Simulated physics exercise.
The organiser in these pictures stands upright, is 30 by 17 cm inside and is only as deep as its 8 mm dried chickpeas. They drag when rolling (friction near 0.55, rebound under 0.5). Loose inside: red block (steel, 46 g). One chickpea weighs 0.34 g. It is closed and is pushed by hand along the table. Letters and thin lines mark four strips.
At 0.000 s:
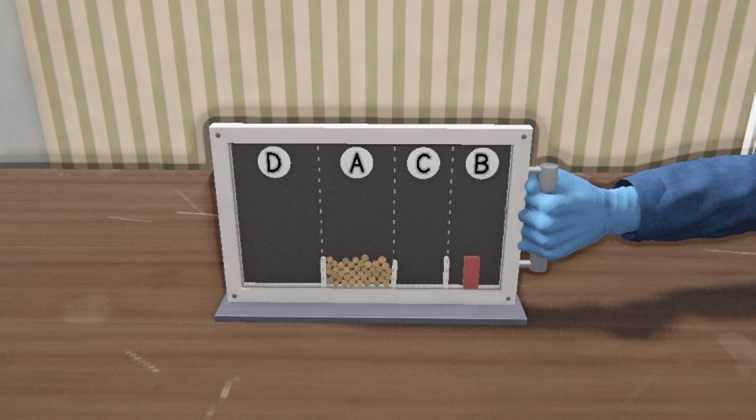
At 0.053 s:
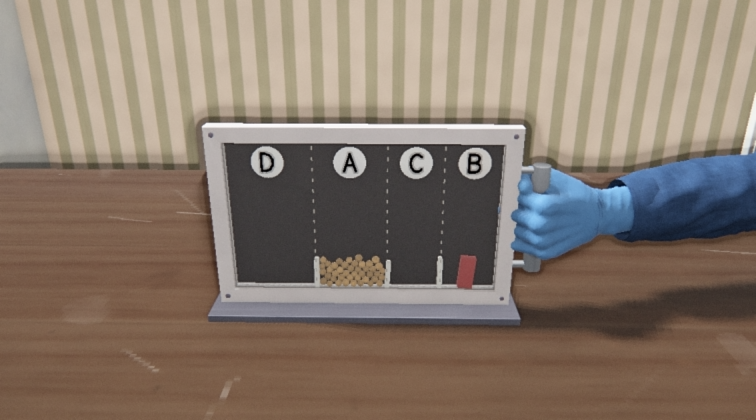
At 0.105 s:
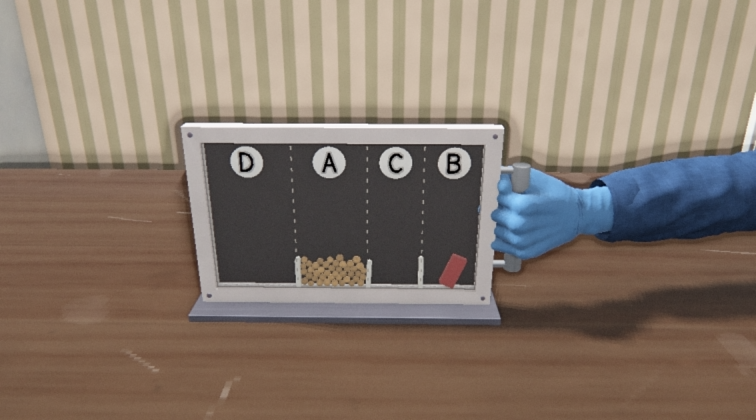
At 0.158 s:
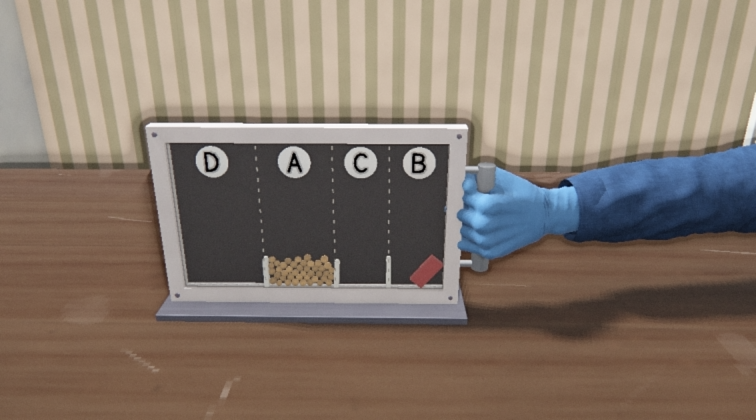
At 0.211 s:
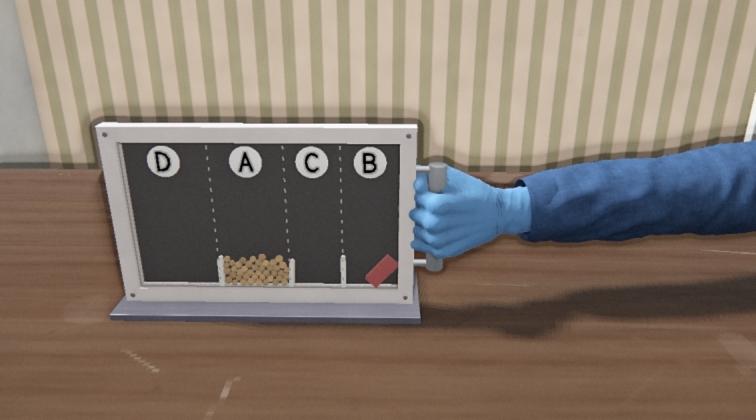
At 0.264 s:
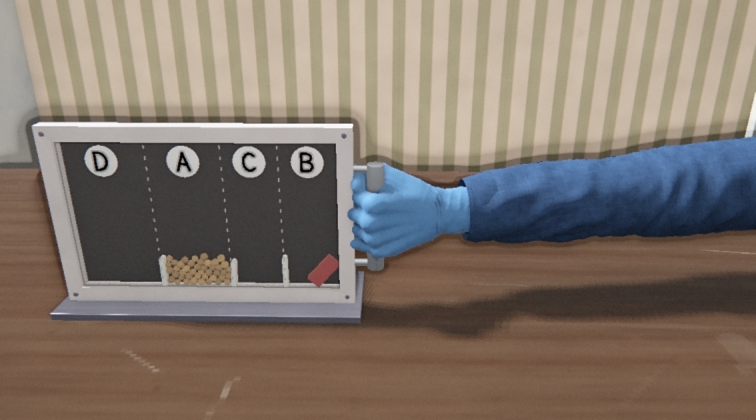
The clip opens with a blue-gloved hand gripping the right side of a white-framed case on a wooden table, small tan balls piled under A and a red block upright under B. The hand pushes the case left; the block tips rightward and stays slanted, while the pile barely shifts.
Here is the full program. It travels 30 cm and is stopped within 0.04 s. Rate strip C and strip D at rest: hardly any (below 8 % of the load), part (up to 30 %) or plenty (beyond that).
Strip C: Hardly any; strip D: Part.
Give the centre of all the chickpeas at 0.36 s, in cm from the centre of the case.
Some 2 cm left and 7 cm below.
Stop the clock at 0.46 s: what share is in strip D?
Some 15 per cent.
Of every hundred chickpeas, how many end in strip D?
Some 15 per cent.
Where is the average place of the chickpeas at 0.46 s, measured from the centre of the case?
Some 3 cm left and 6 cm below.
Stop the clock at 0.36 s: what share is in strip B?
Some 0 per cent.
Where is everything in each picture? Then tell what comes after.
In the first frame, at its start; about 40 chickpeas; chickpeas centred (359, 272); top one (365, 258); red block (471, 273); A (357, 163), B (482, 164), C (423, 163), D (274, 162).
In the second frame, 1 cm to the left; chickpeas centred (352, 272); top one (359, 258).
In the third frame, 3 cm to the left; chickpeas centred (333, 272); top one (340, 258); wall ends (421, 260), (369, 263), (298, 260).
In the fourth frame, 7 cm to the left; chickpeas centred (301, 272); top one (307, 258); red block (427, 272) tilted 40°.
In the fifth frame, 12 cm to the left; chickpeas centred (256, 271); top one (262, 257).
In the sixth frame, 19 cm to the left; chickpeas centred (199, 271); top one (204, 257); red block (324, 271) tilted 41°; A (183, 162), B (307, 162), C (249, 162), D (101, 161).
After 0.36 s, it is 30 cm to the left; the chickpeas' middle is 2 cm left of and 7 cm below the centre; A 100 %.
After 0.46 s, it is 30 cm to the left; the chickpeas' middle is 3 cm left of and 6 cm below the centre; A 85 %, D 15 %.
After 0.61 s, it is 30 cm to the left; the chickpeas' middle is 3 cm left of and 7 cm below the centre; A 85 %, D 15 %.
Settled by 1.0 s, it is 30 cm to the left; A 85 %, B 0 %, C 0 %, D 15 %.
